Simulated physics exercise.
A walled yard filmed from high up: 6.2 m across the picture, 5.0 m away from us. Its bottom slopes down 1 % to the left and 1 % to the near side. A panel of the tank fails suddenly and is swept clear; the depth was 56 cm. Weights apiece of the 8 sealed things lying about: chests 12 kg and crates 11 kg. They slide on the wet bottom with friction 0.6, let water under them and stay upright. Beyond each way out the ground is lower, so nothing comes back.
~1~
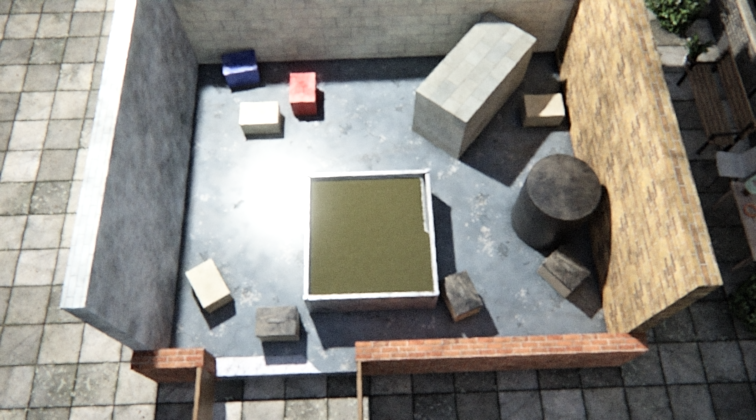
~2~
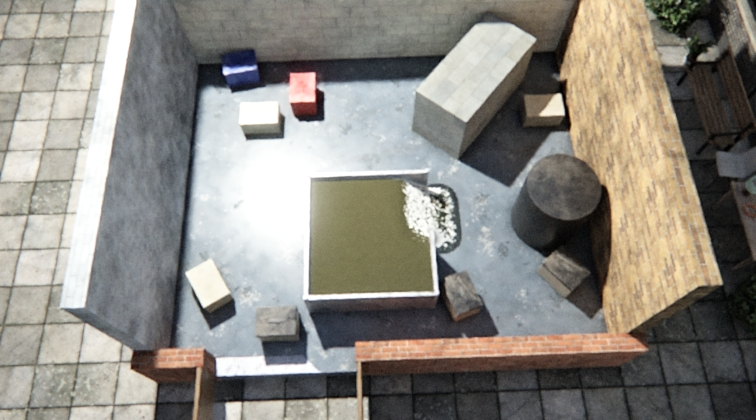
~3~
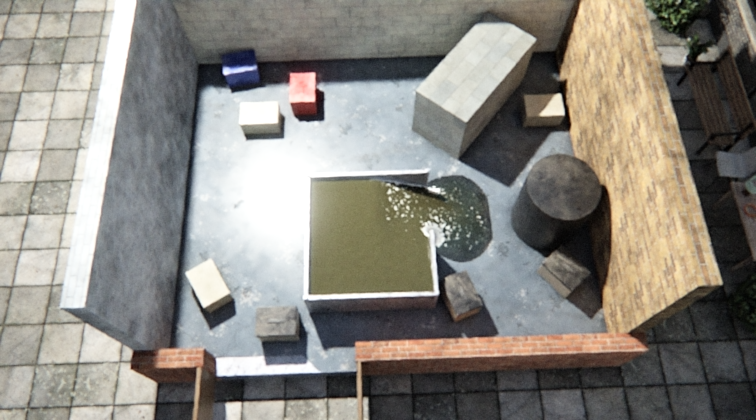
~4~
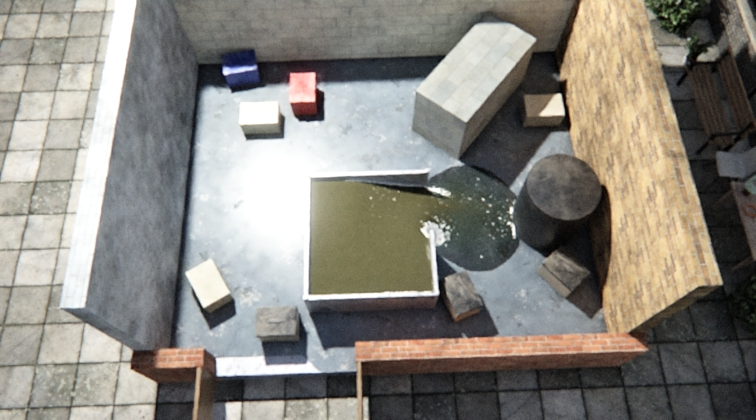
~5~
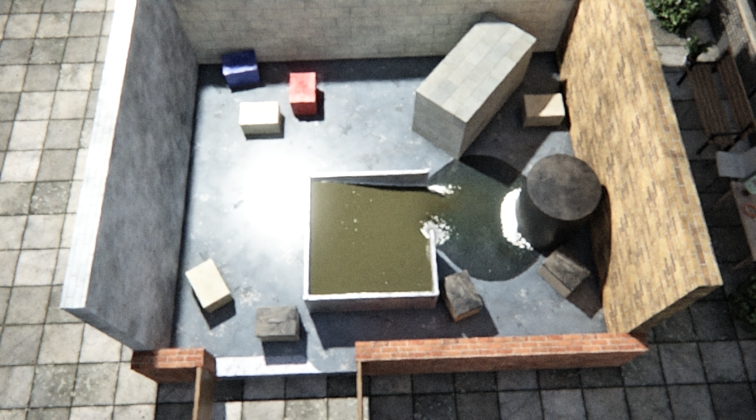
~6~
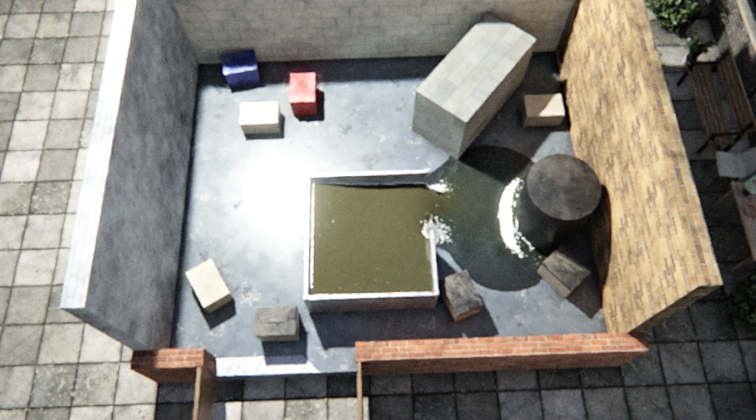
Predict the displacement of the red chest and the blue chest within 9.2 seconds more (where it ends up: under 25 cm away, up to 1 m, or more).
The red chest barely shifts; the blue chest stays put.
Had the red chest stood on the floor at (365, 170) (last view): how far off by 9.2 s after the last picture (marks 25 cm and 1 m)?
It travels far.
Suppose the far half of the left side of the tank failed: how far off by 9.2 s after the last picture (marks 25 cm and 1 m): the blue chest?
Then the blue chest gets carried off.
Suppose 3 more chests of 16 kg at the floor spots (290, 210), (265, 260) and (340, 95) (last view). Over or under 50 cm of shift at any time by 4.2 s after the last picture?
In turn: Under, short of it, less.
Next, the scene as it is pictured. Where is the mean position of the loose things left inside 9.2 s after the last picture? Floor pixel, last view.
Near (328, 209).
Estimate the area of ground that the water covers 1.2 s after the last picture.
Roughly 10.5 m2.
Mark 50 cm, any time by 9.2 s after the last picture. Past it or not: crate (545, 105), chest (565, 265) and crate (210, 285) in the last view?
In turn: Over, over, less.
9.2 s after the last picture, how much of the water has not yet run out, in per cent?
About 88 per cent.
Then, 1.2 s after the last picture the red chest is near (303, 87), 0.0 m from its start, aground; the blue chest is near (239, 62), 0.0 m from its start, aground; 0 of 8 are out; 0 afloat.
Then, 3.8 s after the last picture the red chest is near (303, 87), 0.0 m from its start, aground; the blue chest is near (239, 62), 0.0 m from its start, aground; 0 of 8 are out; 2 afloat.
Then, 6.2 s after the last picture the red chest is near (303, 87), 0.0 m from its start, aground; the blue chest is near (239, 62), 0.0 m from its start, aground; 0 of 8 are out; 3 afloat.
Then, 9.2 s after the last picture the red chest is near (303, 87), 0.0 m from its start, aground; the blue chest is near (239, 62), 0.0 m from its start, aground; 0 of 8 are out; 4 afloat.
